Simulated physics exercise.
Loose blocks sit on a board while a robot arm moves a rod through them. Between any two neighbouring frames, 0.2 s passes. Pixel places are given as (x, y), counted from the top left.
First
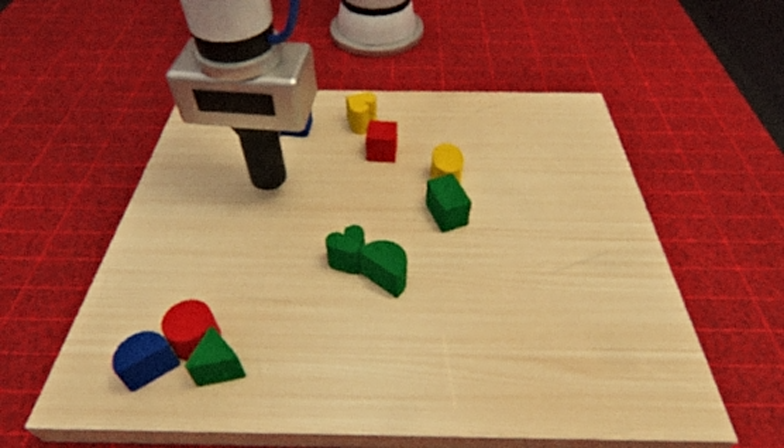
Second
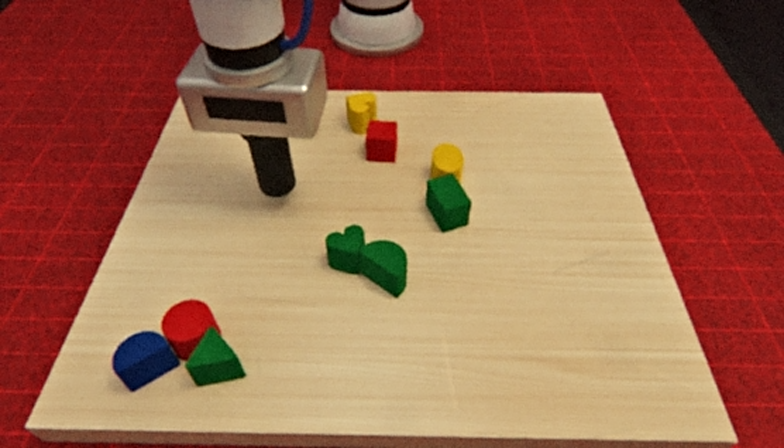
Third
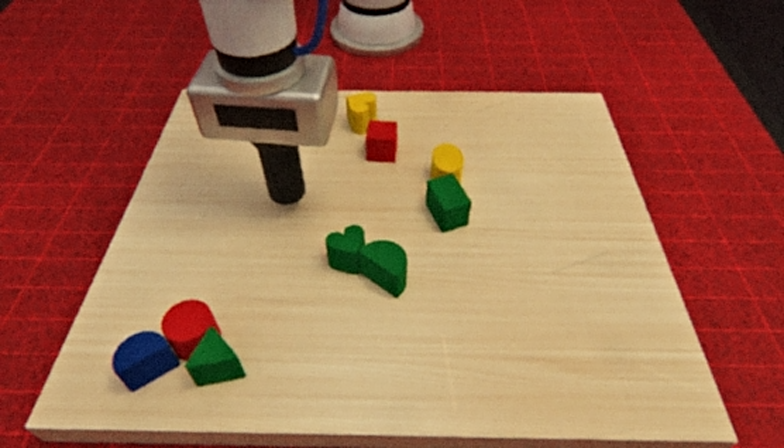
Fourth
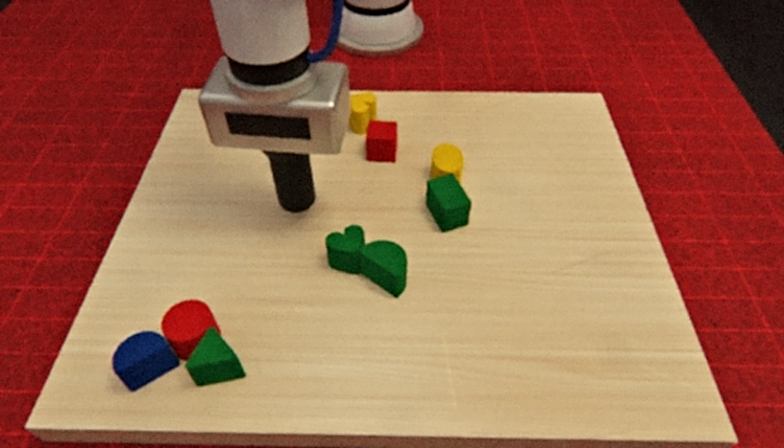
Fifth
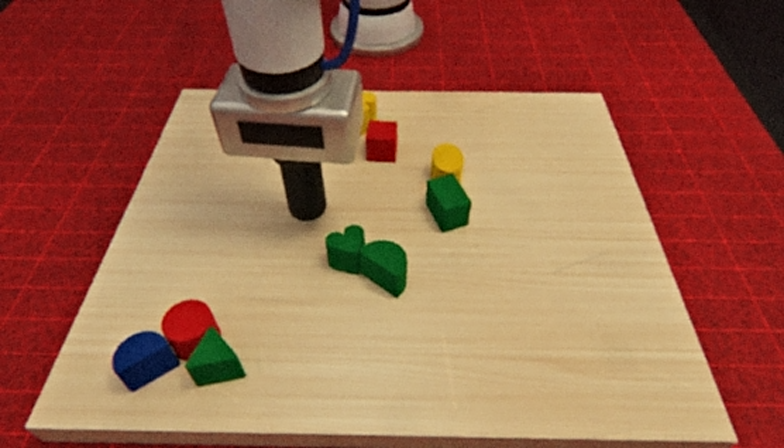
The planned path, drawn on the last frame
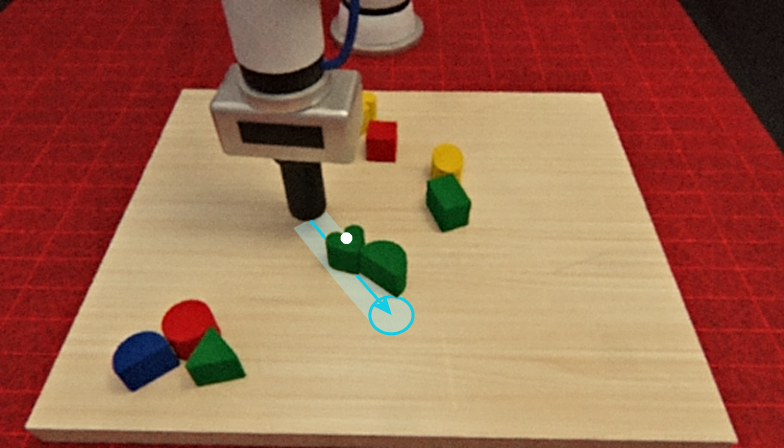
Robot arm sliding a black rod slowly down and right across a wooden board, while the scattered coloured blocks stay still.
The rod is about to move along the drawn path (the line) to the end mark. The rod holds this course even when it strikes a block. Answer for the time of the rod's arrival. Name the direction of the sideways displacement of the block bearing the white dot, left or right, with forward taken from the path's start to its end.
The right.
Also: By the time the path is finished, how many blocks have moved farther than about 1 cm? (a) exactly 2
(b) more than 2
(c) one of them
a (exactly 2)
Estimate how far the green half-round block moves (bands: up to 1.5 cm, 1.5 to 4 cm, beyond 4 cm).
It goes beyond 4 cm.
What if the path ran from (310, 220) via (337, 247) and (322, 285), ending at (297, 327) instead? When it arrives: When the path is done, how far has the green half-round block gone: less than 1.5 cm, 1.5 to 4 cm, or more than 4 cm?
That block covers short of 1.5 cm.
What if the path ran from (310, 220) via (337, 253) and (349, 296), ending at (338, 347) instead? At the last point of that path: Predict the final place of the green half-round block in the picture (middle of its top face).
It should be at about (403, 269).
Drawn move, in a line from (310, 220) to (391, 315); the dot is on the green heart block.
The first path, step by step. One third of the way, rod (333, 238); green heart block (349, 248); green half-round block (391, 257), turned 15° anticlockwise.
Two thirds of the way, rod (361, 270); green heart block (361, 288), turned 25° clockwise; green half-round block (404, 271), turned 80° anticlockwise.
At the end, rod (391, 304); green heart block (369, 320), turned 65° clockwise; green half-round block (431, 283), turned 145° anticlockwise.
